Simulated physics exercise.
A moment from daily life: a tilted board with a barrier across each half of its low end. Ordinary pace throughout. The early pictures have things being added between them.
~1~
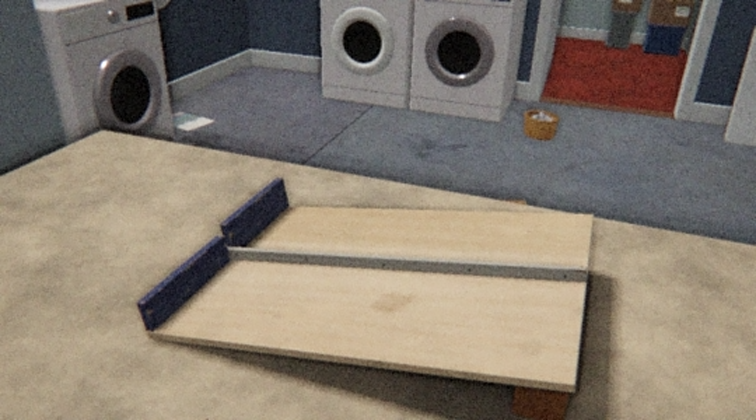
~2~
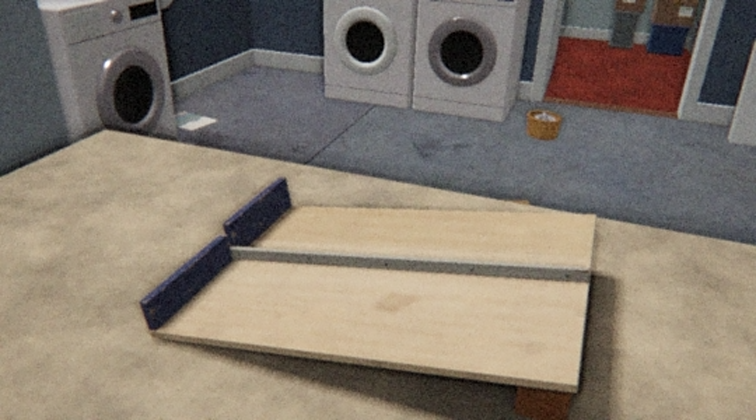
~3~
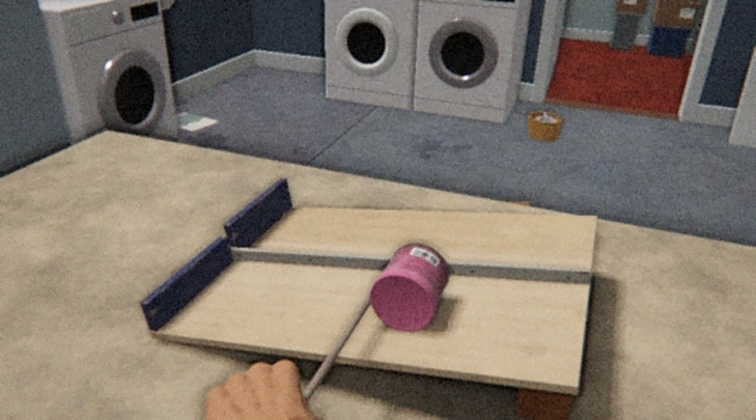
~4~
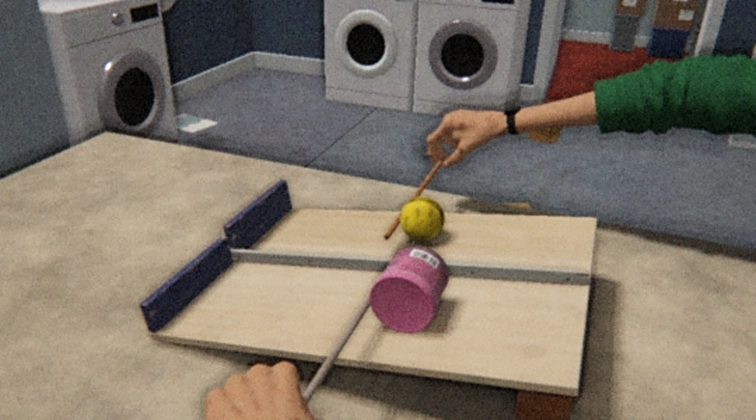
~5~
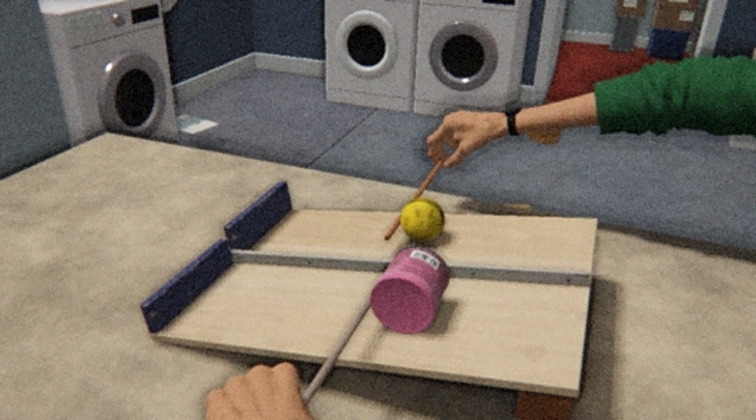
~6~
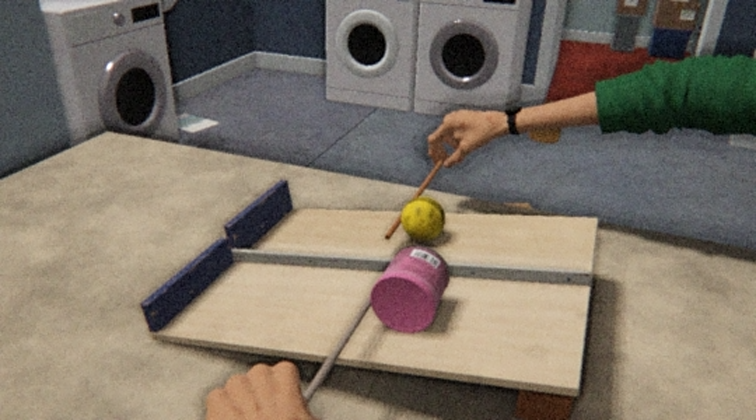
Hands with sticks appearing at a pink tin, then a yellow ball, both staying still on a divided, tilted wooden board.
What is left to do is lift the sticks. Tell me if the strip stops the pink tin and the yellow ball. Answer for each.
Once the sticks go up, the pink tin comes to rest and the yellow ball comes to rest.
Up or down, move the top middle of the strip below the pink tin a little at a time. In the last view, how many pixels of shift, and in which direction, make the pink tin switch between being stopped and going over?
Shift: 16 px, direction down.
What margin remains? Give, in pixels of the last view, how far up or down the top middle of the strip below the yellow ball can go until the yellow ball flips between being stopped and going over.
A downward move of around 24 pixels.
Then, 0.40 s on from there, pink tin rolling on the board near (360, 285); yellow ball rolling on the board near (380, 218).
Then, 0.66 s on from there, pink tin rolling on the board near (270, 277); yellow ball rolling on the board near (300, 215).
In the end, the pink tin is held by the strip, near (216, 273); the yellow ball is held by the strip, near (282, 215).
